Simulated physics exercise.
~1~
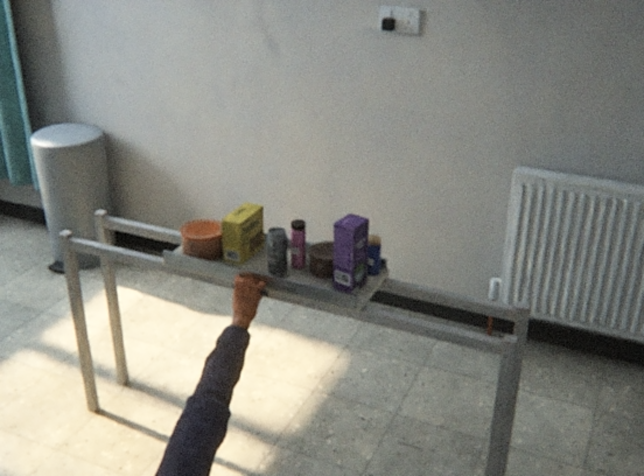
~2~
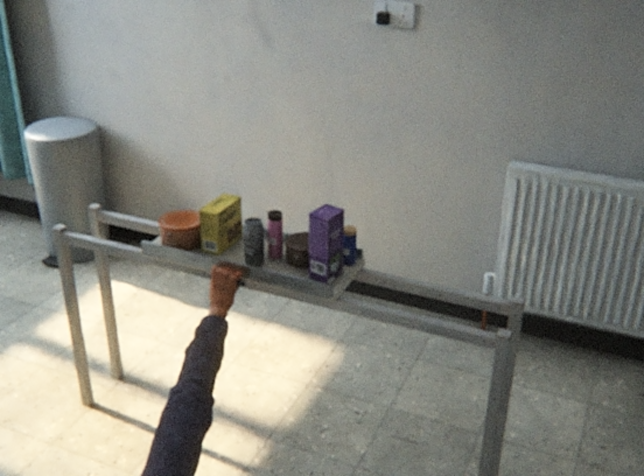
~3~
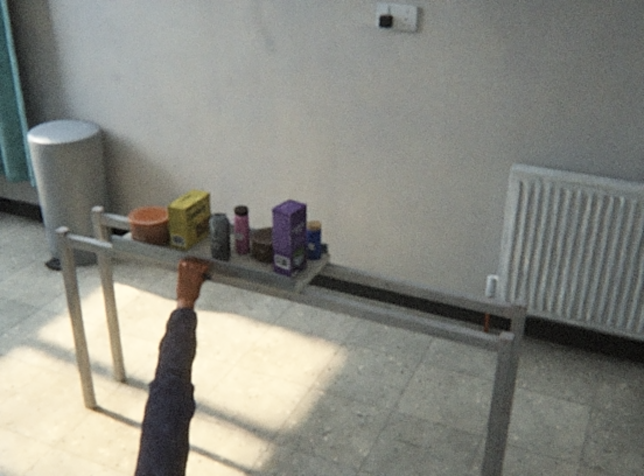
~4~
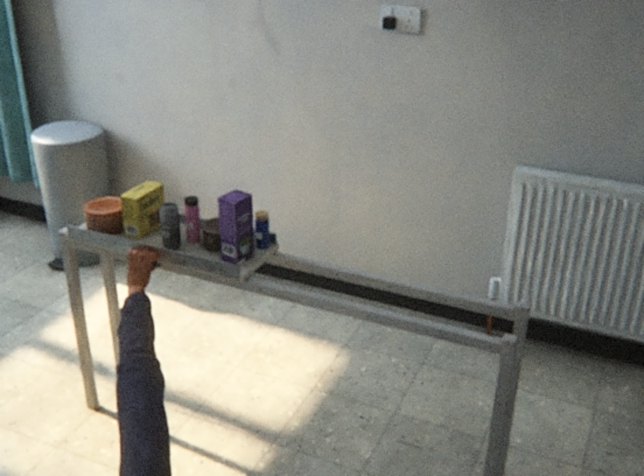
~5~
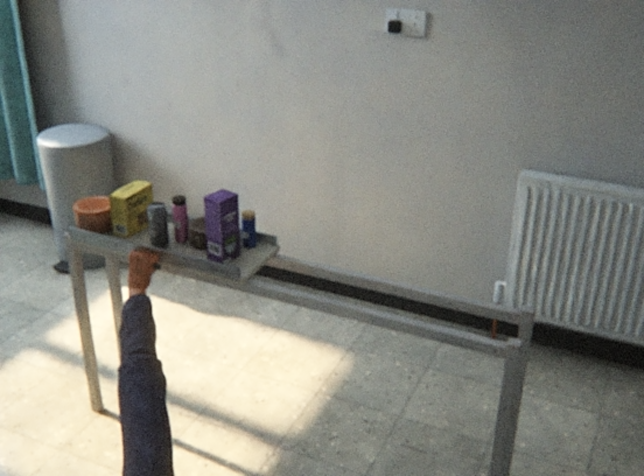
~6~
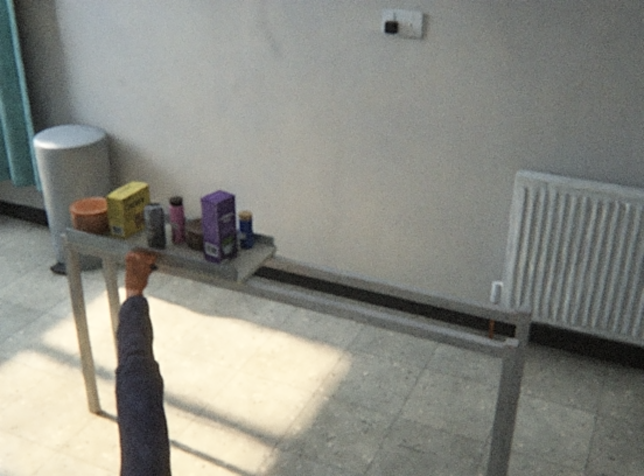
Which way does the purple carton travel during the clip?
It moves to the left, riding on the tray as the hand slides it along the metal frame.
A dark-sleeved arm reaches in from the bottom of a slightly swaying, high view of a tiled room, its hand at the front edge of a grey tray on a long metal frame. On the tray, from left to right, stand an orange tub, a yellow packet, a grey can, a pink shaker, a brown tub, a purple carton and a blue shaker. A silver bin stands at left and a white radiator at right. The hand slides the tray left along the frame until it reaches the left end. There it stops, with everything still aboard and the carton, can and shakers upright.
